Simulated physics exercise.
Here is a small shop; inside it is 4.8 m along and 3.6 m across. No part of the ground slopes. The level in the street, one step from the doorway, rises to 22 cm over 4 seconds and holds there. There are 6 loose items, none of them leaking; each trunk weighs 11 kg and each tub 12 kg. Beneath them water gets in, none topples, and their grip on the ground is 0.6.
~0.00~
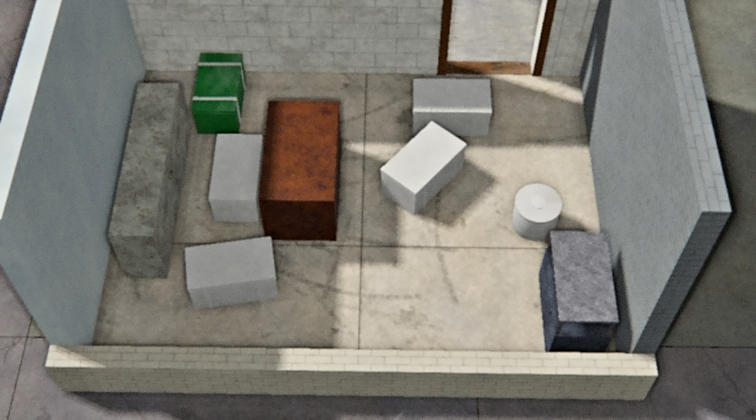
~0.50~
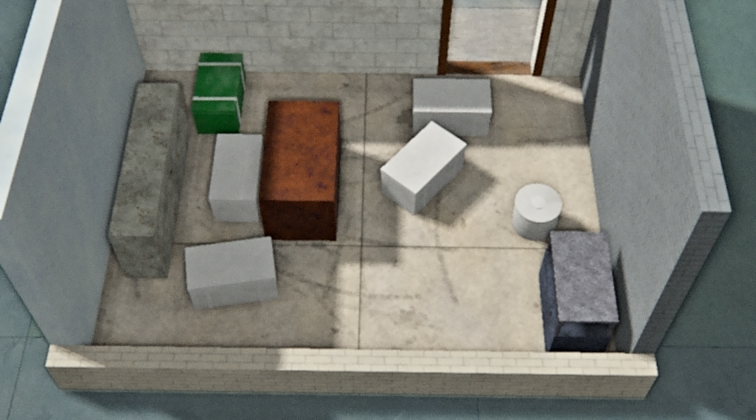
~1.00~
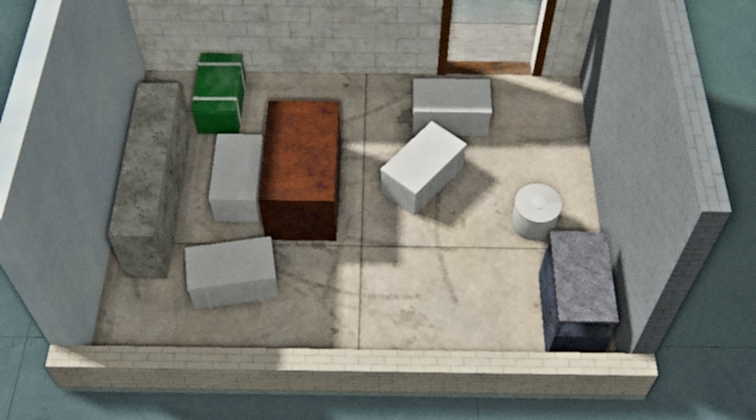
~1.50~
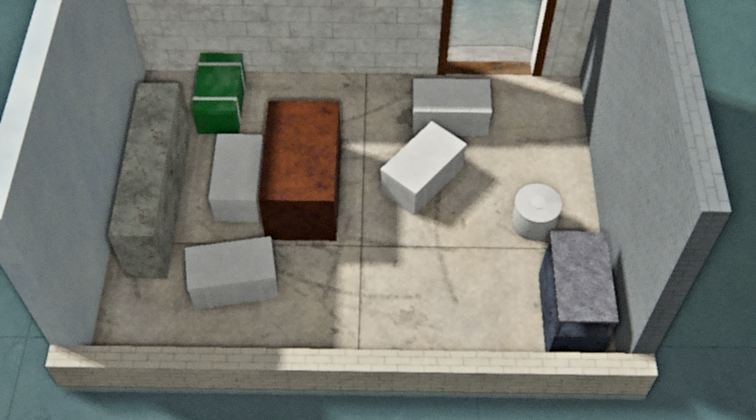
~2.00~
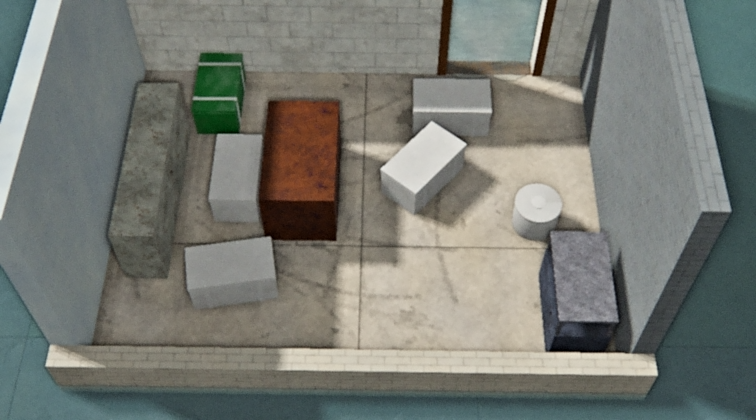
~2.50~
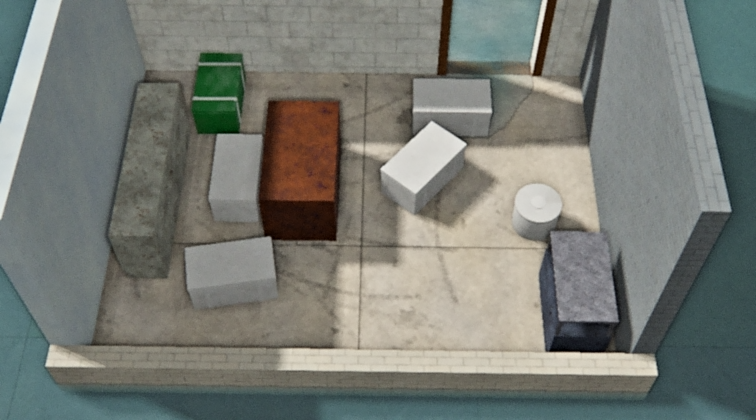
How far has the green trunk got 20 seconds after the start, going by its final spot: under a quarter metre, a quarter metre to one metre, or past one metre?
It sits tight.
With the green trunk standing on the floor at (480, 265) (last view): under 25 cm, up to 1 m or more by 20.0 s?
So it journeys a long way.
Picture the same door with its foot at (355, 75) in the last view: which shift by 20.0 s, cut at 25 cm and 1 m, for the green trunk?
In that case the green trunk would have shifted a modest distance.
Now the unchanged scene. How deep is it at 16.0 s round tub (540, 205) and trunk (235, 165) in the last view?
Some 15 cm at the first, some 10 cm at the second.
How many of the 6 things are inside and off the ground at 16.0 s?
That would be 6 of them.
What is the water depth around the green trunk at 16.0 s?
The depth there is around 13 cm.
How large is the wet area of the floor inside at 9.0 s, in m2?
I'd estimate close to 14 m2.
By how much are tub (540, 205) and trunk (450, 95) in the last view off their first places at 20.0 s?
One is off by 350 cm, the other by 300 cm, in the order asked.
After 4.0 s the green trunk is near (217, 81), 0.0 m from its start, aground; 1 afloat.
After 9.0 s the green trunk is near (217, 81), 0.0 m from its start, aground; 3 afloat.
After 16.0 s the green trunk is near (224, 68), 0.1 m from its start, afloat; 6 afloat.
After 20.0 s the green trunk is near (224, 66), 0.1 m from its start, afloat; 6 afloat.
